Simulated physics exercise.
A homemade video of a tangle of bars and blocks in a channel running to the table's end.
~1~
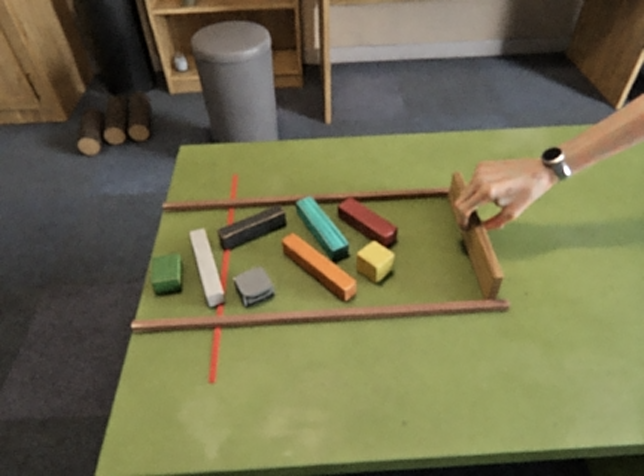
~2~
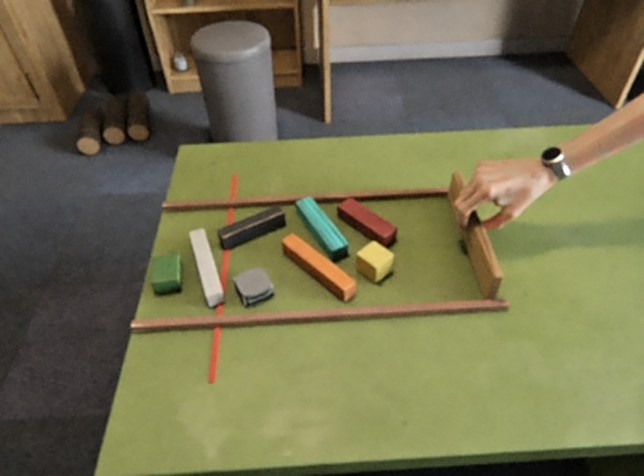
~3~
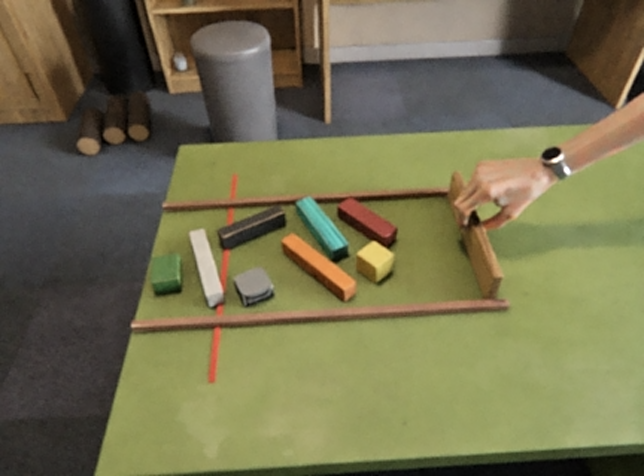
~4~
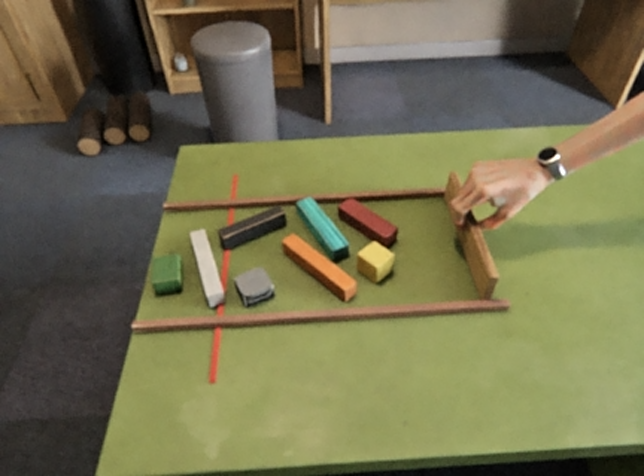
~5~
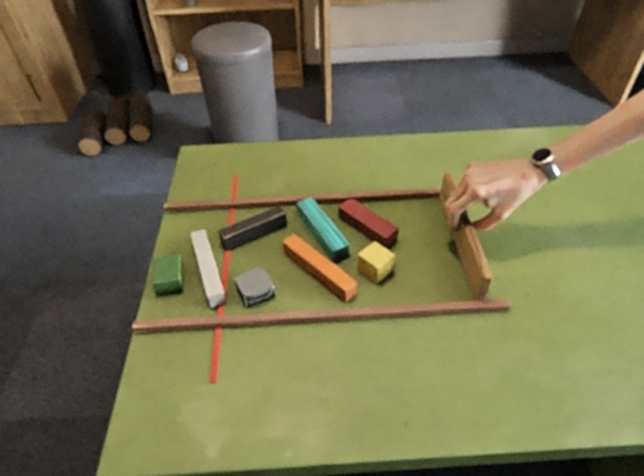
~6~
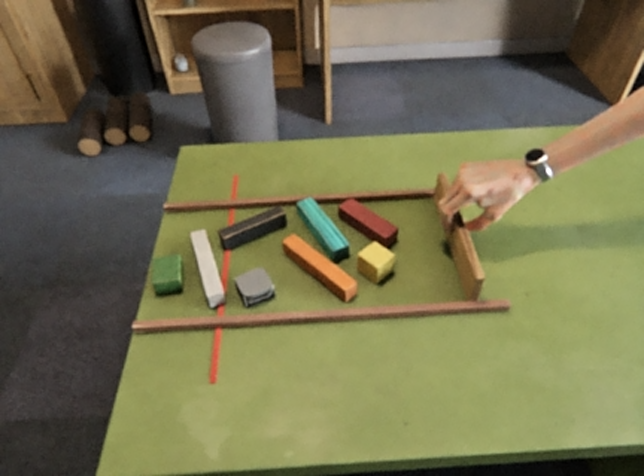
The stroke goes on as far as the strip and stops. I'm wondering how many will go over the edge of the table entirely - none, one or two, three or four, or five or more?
Only one or two.
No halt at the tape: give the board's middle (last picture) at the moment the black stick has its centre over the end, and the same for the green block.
I'd put it close to (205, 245), and close to (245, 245) for the other one.
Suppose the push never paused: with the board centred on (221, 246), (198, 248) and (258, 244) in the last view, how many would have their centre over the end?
Per position: 2 / 3 / 0.
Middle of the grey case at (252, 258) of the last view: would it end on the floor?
It remains in place.
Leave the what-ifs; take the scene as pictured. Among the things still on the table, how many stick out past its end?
1 in all.
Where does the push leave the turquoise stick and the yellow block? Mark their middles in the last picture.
In the last picture the turquoise stick sits at (199, 232) while the yellow block sits at (205, 268).
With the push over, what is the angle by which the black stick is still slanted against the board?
It sits some 15° out of line.
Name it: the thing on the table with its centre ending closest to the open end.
Foremost: The white bar.
A little later, none off yet; green block at rest near (168, 274); white bar at rest near (207, 266); black stick at rest near (253, 228).
Next, none off yet; green block at rest near (168, 274); white bar at rest near (207, 266); black stick moving near (247, 229).
Later still, none off yet; green block shifted a little near (153, 279); white bar shifted a little near (176, 277); black stick shifted about its own width near (204, 227).
When it is over, the number that fall off is one or two; down, green block.
